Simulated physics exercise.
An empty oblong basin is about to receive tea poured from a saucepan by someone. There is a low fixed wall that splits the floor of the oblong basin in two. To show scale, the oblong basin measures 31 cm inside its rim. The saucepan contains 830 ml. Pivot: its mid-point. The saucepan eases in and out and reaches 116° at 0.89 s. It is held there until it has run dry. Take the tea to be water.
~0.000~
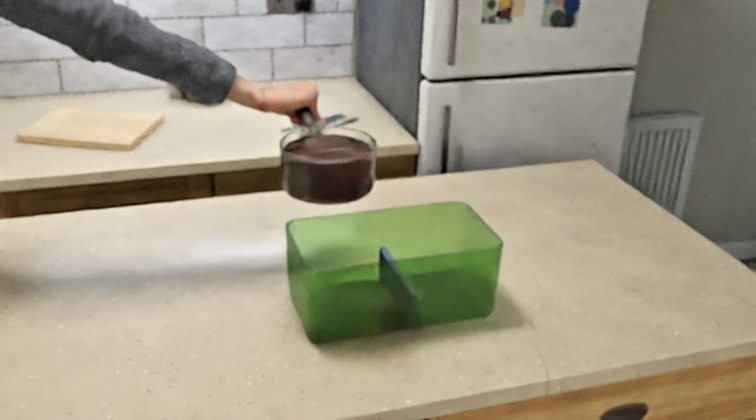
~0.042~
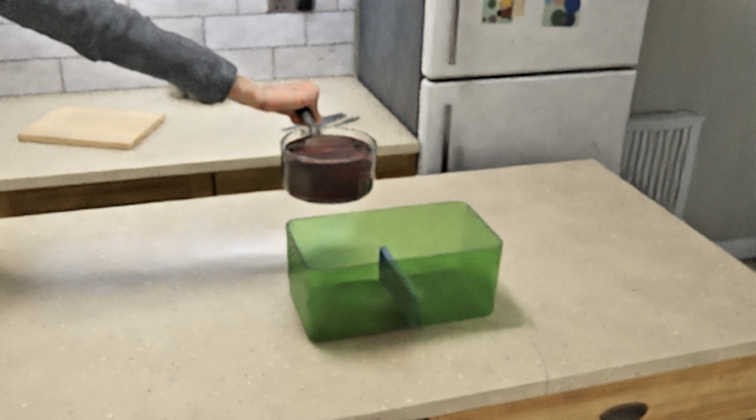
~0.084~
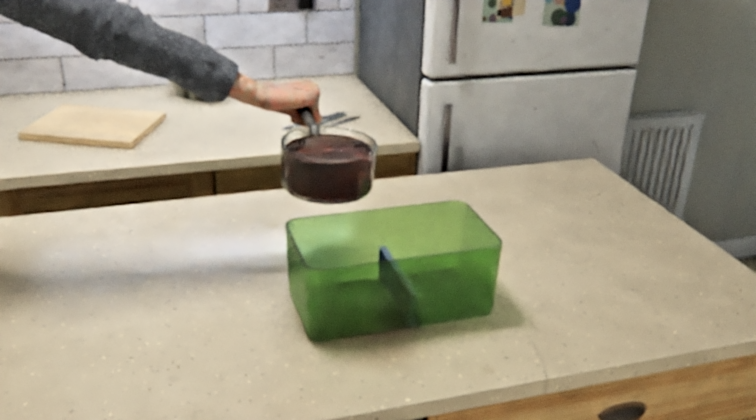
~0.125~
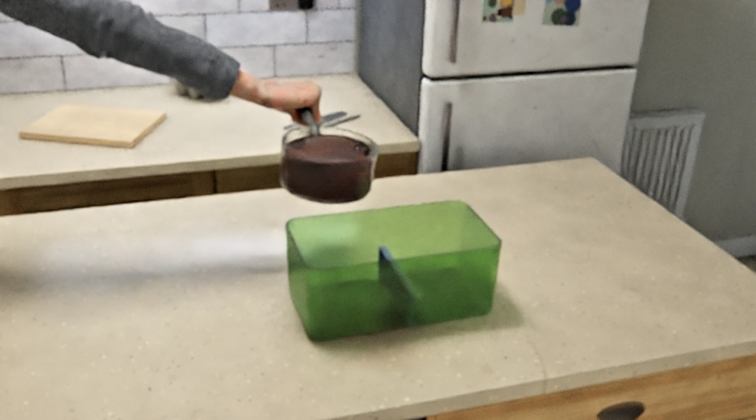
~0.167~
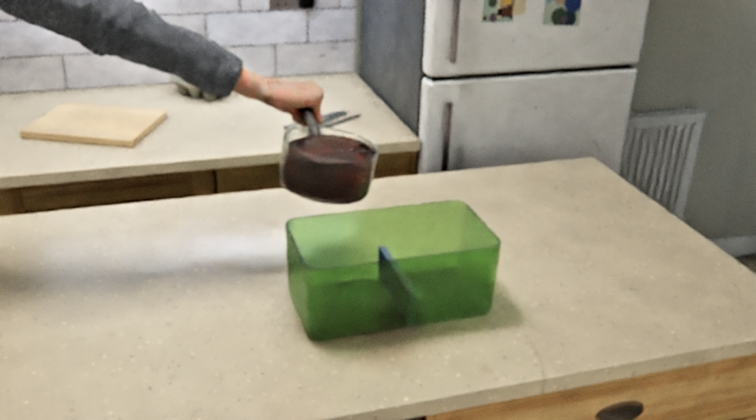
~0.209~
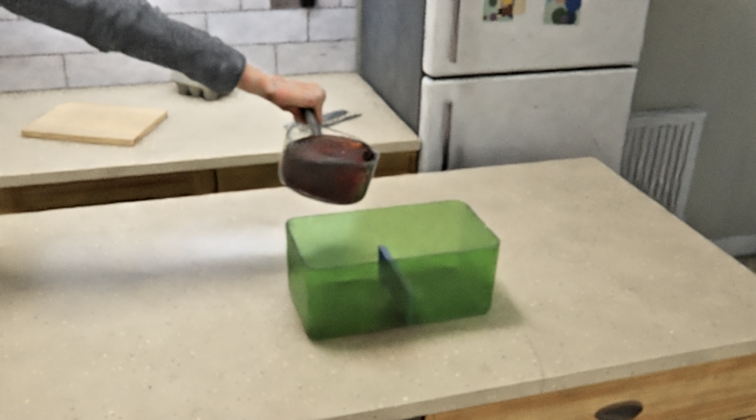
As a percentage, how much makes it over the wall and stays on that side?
Some 62 per cent makes it over and stays.
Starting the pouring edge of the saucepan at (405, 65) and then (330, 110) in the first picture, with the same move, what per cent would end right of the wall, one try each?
The first try gives around 90 percent, the second around 5 percent.
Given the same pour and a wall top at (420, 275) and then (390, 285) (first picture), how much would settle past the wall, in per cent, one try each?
25 then 70 %.
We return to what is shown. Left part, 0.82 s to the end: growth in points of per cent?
That amounts to roughly 9 per cent of the whole.
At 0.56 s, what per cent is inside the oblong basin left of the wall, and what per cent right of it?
Left about 2, right about 20.
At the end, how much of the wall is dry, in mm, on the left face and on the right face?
Left roughly 48 mm; right roughly 36 mm.
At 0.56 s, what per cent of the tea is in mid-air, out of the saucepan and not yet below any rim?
Around 38 in a hundred.
Then, 0.56 s in, the tilt is 81° and 39 per cent is still to pour, 2 is left of the wall and 20 right of it.
Then, 0.82 s in, the tilt is 114° and 4 per cent is still to pour, 28 is left of the wall and 62 right of it.
Then, 1.10 s in, the tilt is 116° and 0 per cent is still to pour, 37 is left of the wall and 62 right of it.
Then, 1.39 s in, the tilt is 116° and 0 per cent is still to pour, 37 is left of the wall and 62 right of it.
Finally, 37 per cent lies left of the wall, 62 right of it and 1 outside.
